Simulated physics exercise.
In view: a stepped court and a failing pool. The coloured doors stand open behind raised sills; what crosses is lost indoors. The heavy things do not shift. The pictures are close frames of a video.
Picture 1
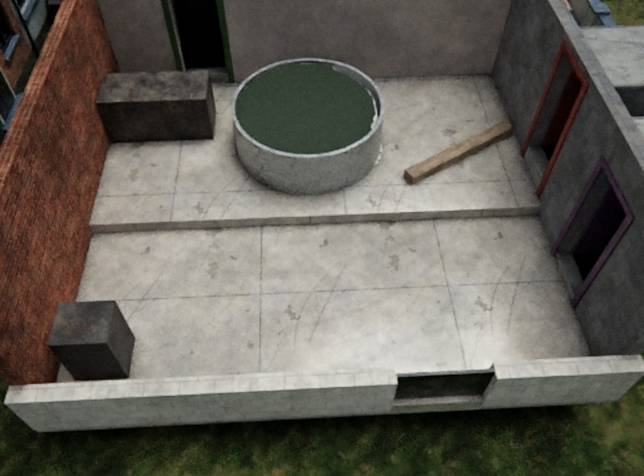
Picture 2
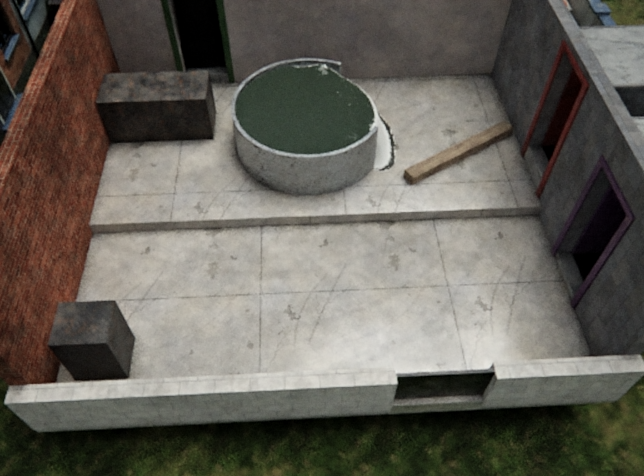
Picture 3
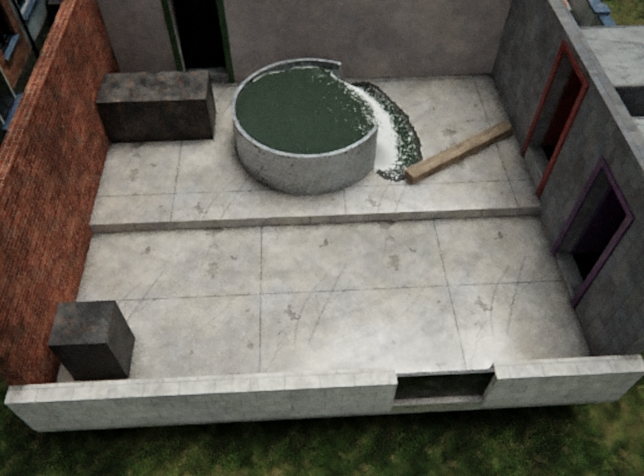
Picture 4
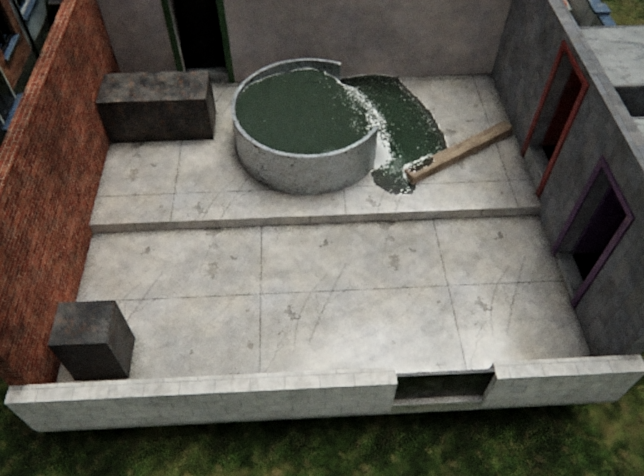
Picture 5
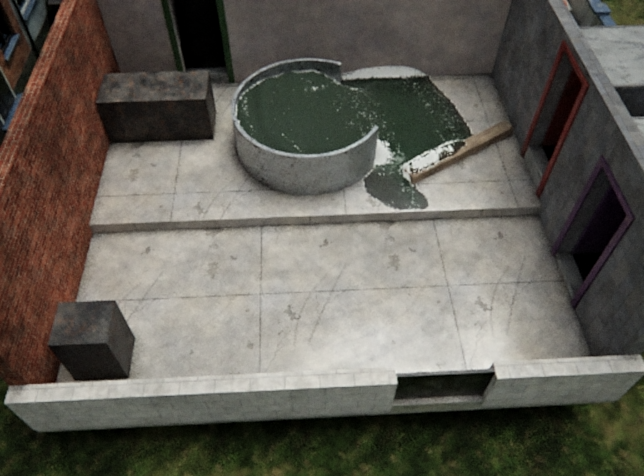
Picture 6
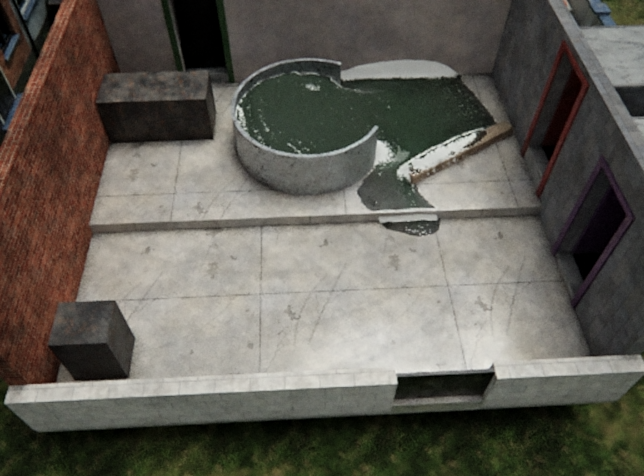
Green water pouring from a gap in a round pool's right side, spreading around a wooden beam and over a low step.
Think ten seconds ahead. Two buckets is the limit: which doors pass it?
In the end: The green door admits no more than that; the purple door admits no more than that; the red door admits no more than that.
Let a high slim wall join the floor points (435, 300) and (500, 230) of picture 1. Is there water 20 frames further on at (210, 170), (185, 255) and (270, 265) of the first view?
In turn: Free of water, clear, no water.
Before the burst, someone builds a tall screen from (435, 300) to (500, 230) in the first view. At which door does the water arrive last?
That is the one in green.
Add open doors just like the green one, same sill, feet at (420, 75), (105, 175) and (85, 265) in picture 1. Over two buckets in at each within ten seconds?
One after the other: Takes more, stays under, keeps below it.
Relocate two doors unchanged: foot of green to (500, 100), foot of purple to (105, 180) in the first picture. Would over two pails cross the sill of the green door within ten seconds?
The green one floods.
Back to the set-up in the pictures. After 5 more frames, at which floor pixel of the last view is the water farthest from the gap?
At about (430, 290).
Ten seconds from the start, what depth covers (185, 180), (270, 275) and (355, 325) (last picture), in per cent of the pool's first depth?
In turn 2, 6 and 8 in a hundred.
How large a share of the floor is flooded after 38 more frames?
Roughly 75 per cent.
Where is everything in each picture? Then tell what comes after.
The first frame shows still water in the round pool at (308, 107).
In the second frame, water pours out at (373, 117) and has run to a hidden place.
In the third frame, water pours out at (373, 119) and has run to (397, 178).
In the fourth frame, the front is at (409, 190), out from the gap at (373, 120).
In the fifth frame, the front is at (423, 205), out from the gap at (373, 121).
In the sixth frame, water pours out at (373, 121) and has run to (460, 76).
A moment on, water covers 25 % of the floor; the green door not reached, the purple door not reached, the red door wet at the sill, nothing in.
Next, water covers 25 % of the floor; the green door not reached, the purple door not reached, the red door wet at the sill, nothing in.
Then, water covers 45 % of the floor; the green door wet at the sill, nothing in, the purple door wet at the sill, nothing in, the red door wet at the sill, nothing in.
Later, water covers 75 % of the floor; the green door wet at the sill, nothing in, the purple door wet at the sill, nothing in, the red door wet at the sill, nothing in.
In the end, water covers 95 % of the floor; the green door wet at the sill, nothing in, the purple door wet at the sill, nothing in, the red door wet at the sill, nothing in.
